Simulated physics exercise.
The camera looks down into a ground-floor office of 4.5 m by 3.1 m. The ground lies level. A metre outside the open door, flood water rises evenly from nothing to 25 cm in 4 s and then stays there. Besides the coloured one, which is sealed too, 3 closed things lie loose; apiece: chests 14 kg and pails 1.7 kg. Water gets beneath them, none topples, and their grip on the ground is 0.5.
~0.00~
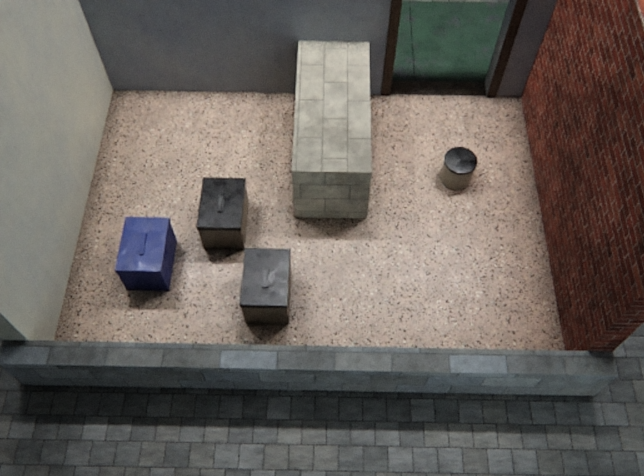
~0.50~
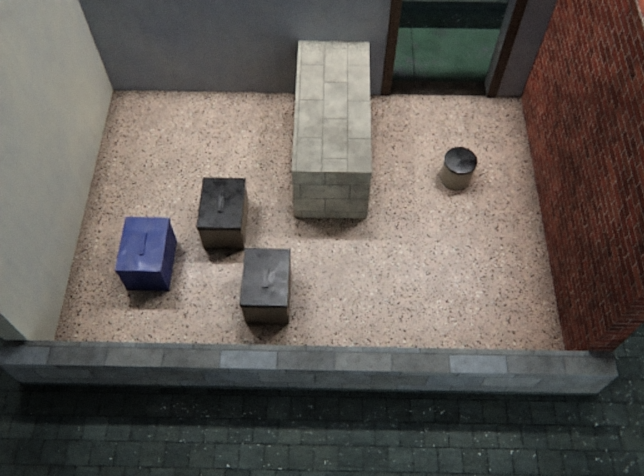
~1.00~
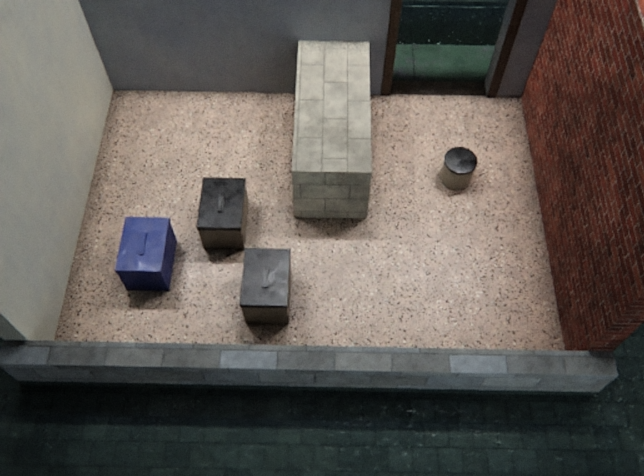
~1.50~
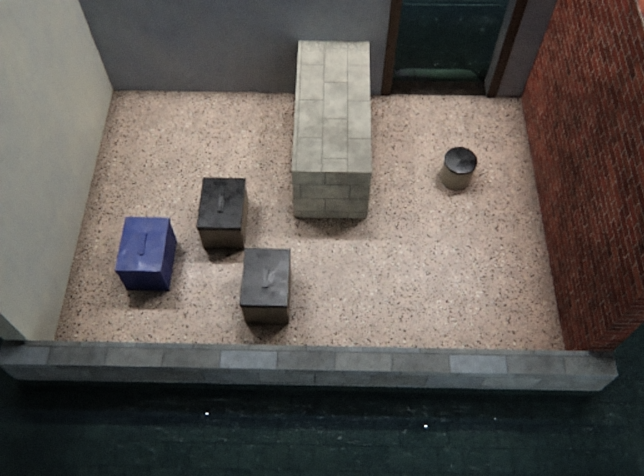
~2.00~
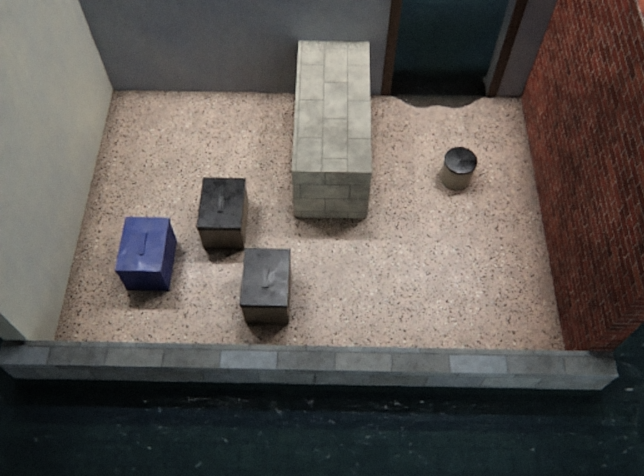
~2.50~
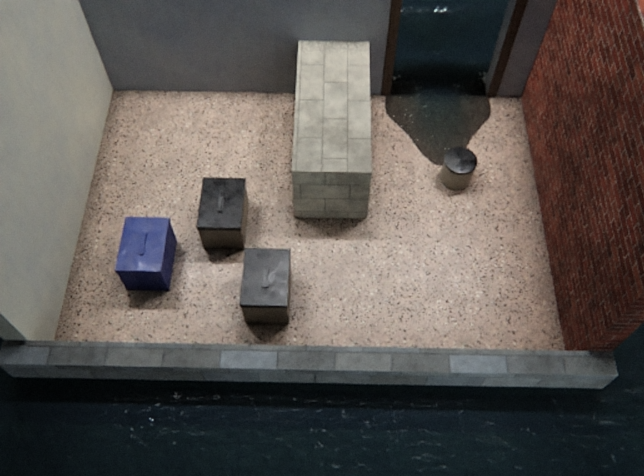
The clip opens on a high view of a walled room holding a blue chest, two dark chests, a small round pail and a long stone block. Dark water gradually covers the paving outside, then spreads through the doorway across the speckled floor to the pail, while the objects stay still.
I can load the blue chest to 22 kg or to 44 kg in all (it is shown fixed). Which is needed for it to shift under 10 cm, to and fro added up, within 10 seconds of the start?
Verdict: Only the larger load is enough.
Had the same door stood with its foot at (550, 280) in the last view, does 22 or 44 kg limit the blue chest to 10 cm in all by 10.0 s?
Then only the higher weight holds it.
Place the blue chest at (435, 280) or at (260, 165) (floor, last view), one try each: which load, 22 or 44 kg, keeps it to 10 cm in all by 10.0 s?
In that order: It takes the larger; the smaller is enough.
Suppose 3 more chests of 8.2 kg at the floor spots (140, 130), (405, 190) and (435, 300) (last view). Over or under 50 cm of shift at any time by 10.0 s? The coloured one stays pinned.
In that order: Short of it, more, over.
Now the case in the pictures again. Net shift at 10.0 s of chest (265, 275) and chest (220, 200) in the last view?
In turn: 80 cm, 50 cm.
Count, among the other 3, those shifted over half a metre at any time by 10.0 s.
I count 2.
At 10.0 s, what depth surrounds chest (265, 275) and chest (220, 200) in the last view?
Roughly 6 and 3 cm.
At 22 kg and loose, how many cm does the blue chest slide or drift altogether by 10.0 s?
About 80 cm.
After 3.5 s the blue chest would be 0 cm from its start with 22 kg and 0 cm from its start with 44 kg; 0 cm of water round it then.
After 4.5 s the blue chest would be 0 cm from its start with 22 kg and 0 cm from its start with 44 kg; 0 cm of water round it then.
After 7.0 s the blue chest would be 0 cm from its start with 22 kg and 0 cm from its start with 44 kg; 2 cm of water round it then.
After 10.0 s the blue chest would be 64 cm from its start with 22 kg and 0 cm from its start with 44 kg; 10 cm of water round it then.
